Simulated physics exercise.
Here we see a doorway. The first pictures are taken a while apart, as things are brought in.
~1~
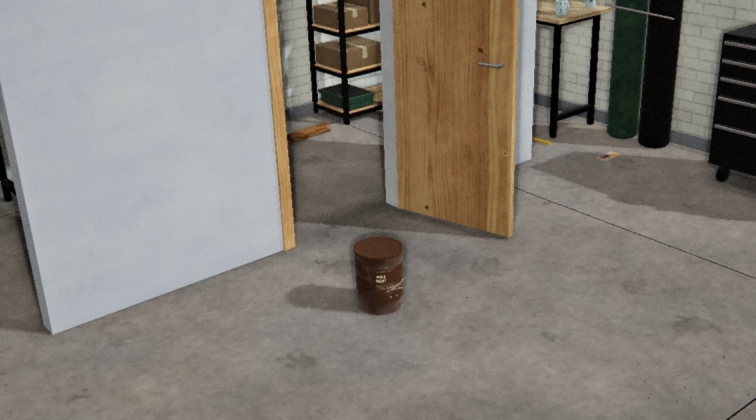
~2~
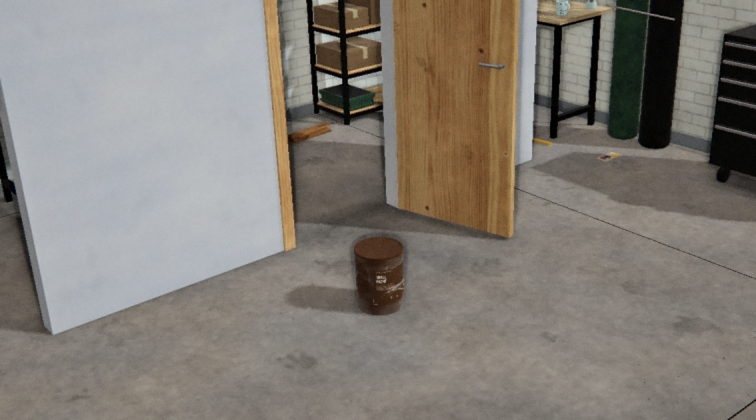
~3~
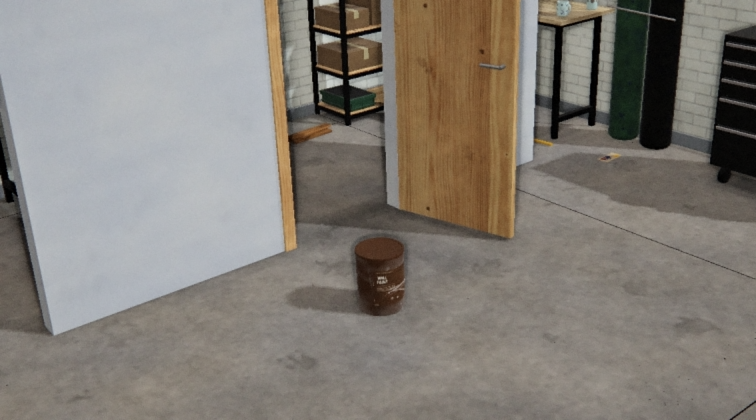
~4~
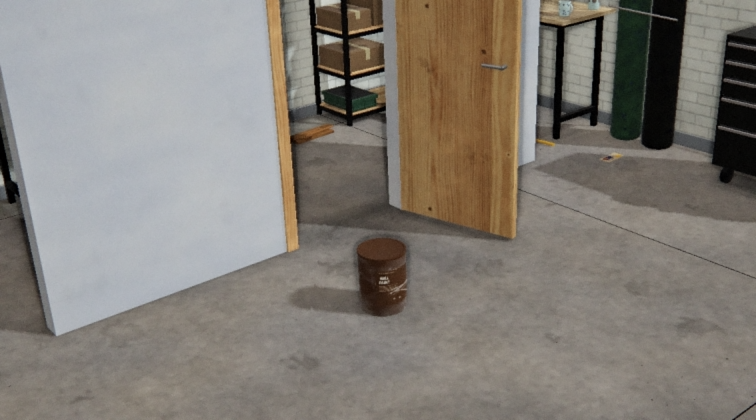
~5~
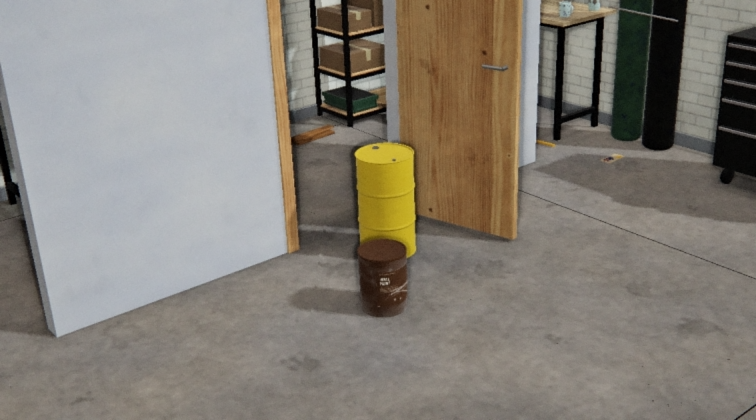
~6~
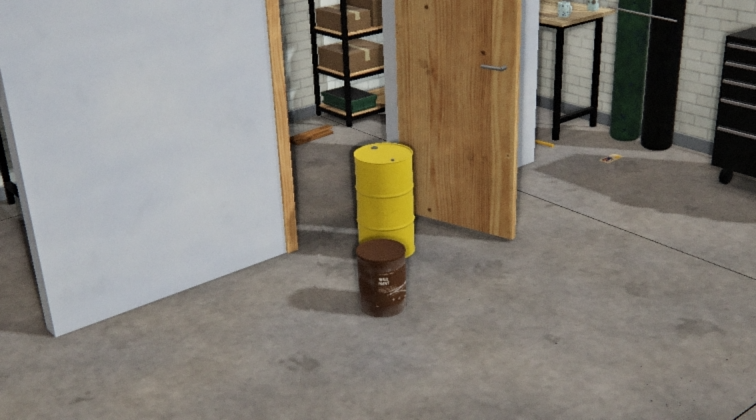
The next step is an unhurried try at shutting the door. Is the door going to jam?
Yes - the push fails.
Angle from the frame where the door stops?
The answer is roughly 55°.
Then, 0.70 s after the last picture, open by 87°.
Then, 1.20 s after the last picture, open by 65°.
At rest, open by 56°; both in place. Seen from the same camera at the end, yellow drum near (380, 202).
